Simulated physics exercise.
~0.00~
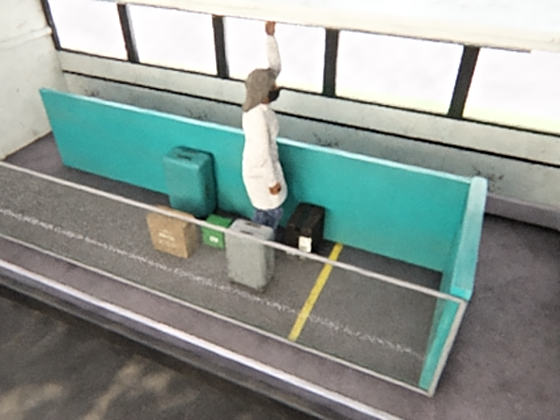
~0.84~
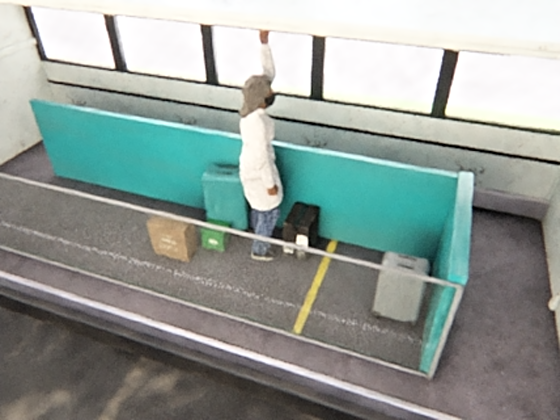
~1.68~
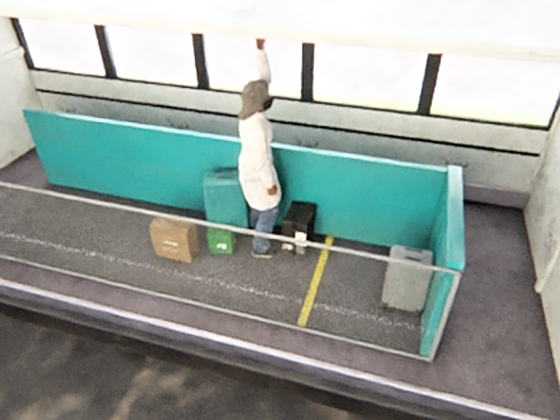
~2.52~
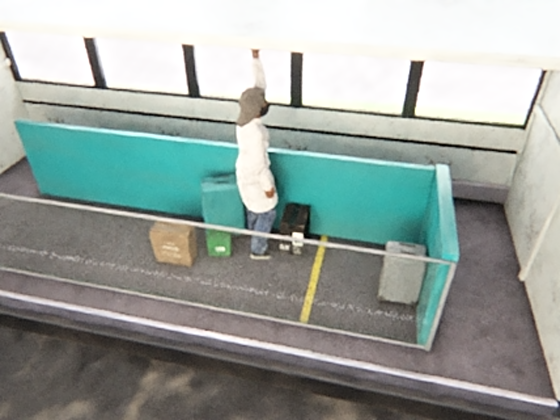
The video shows a person in a white coat standing with one arm raised among luggage in a teal-walled bay. The grey case rolls right across the yellow line and stops near the end wall, while the teal case shifts slightly right and stays short of the line.
